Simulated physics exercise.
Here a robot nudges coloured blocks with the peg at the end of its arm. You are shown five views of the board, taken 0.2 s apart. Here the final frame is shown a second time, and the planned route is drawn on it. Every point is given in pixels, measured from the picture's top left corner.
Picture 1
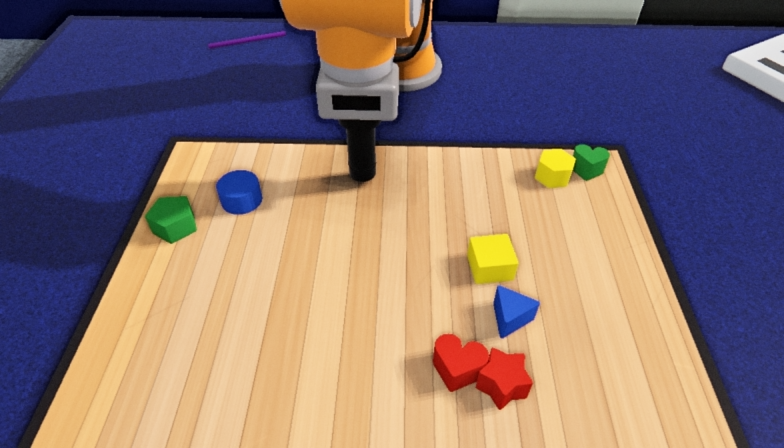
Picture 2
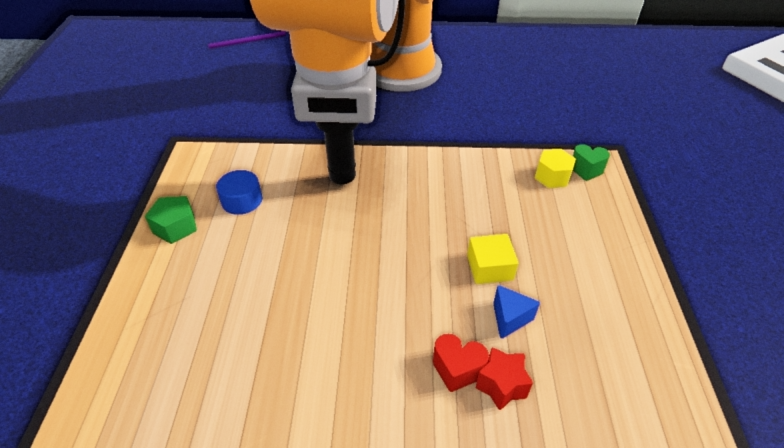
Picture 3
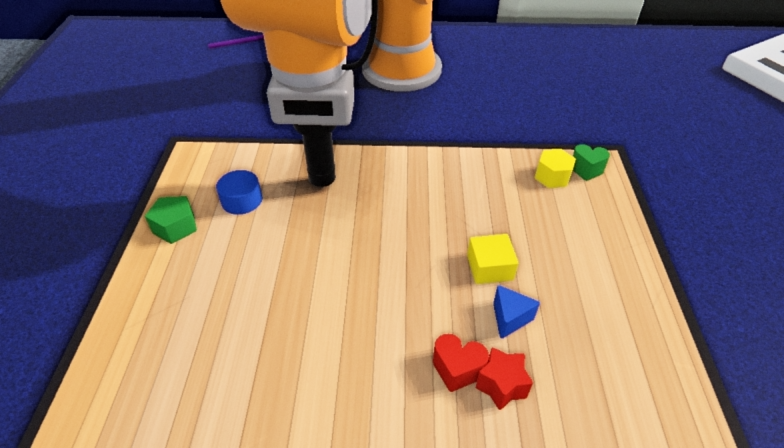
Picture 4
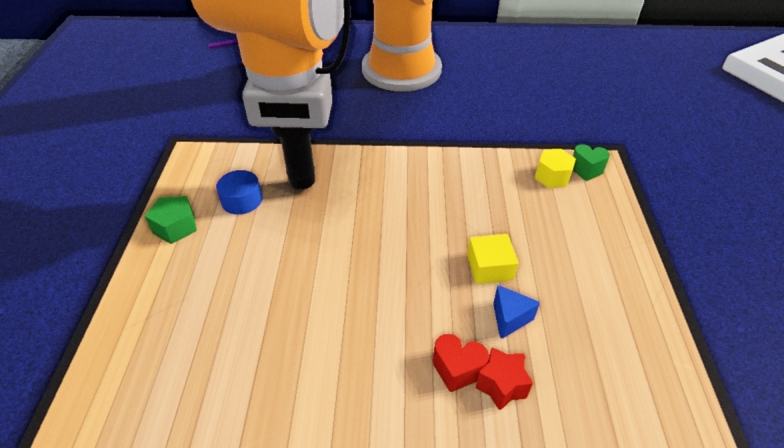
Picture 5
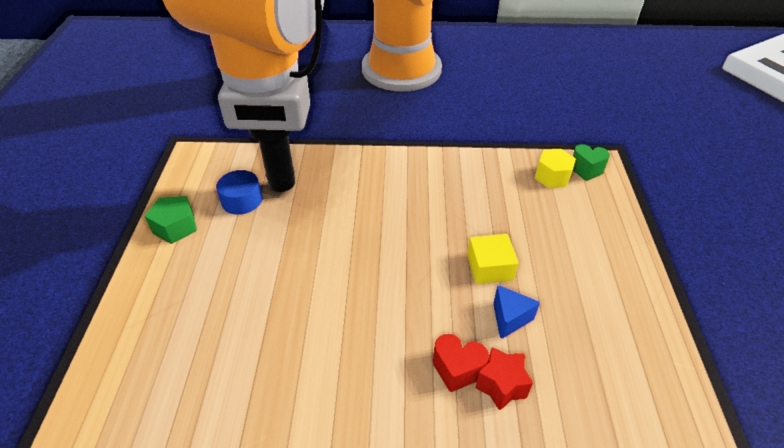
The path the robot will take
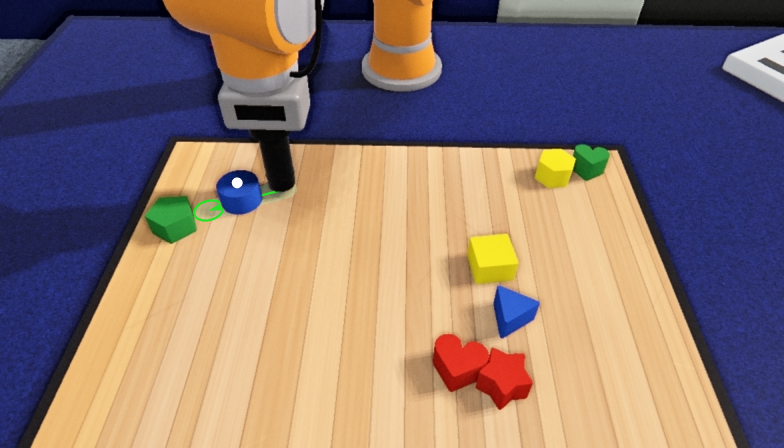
The footage shows an orange robot arm moving its black peg steadily left along the far edge of a wooden board, nearing a blue disc beside a green pentagonal block, while all the coloured blocks stay still.
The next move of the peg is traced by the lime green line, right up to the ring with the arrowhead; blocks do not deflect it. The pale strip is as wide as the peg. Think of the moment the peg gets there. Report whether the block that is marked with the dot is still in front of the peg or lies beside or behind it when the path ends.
I'd say the block that is marked with the dot is still out in front of the peg at the end.
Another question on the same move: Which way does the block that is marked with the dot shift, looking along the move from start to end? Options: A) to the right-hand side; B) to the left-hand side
Answer: A.
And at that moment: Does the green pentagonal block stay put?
I believe not.
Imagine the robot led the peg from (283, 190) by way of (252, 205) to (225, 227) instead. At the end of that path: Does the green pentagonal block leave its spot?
Yes, that is how it ends up.
Drawn move, straight from (283, 190) to (209, 210); the dot is on the blue disc.
What follows on the original path. Halfway along, peg at (245, 193); blue disc at (206, 190).
At the end, peg at (207, 204); green pentagonal block at (140, 221), turned 50° anticlockwise; blue disc at (167, 193).
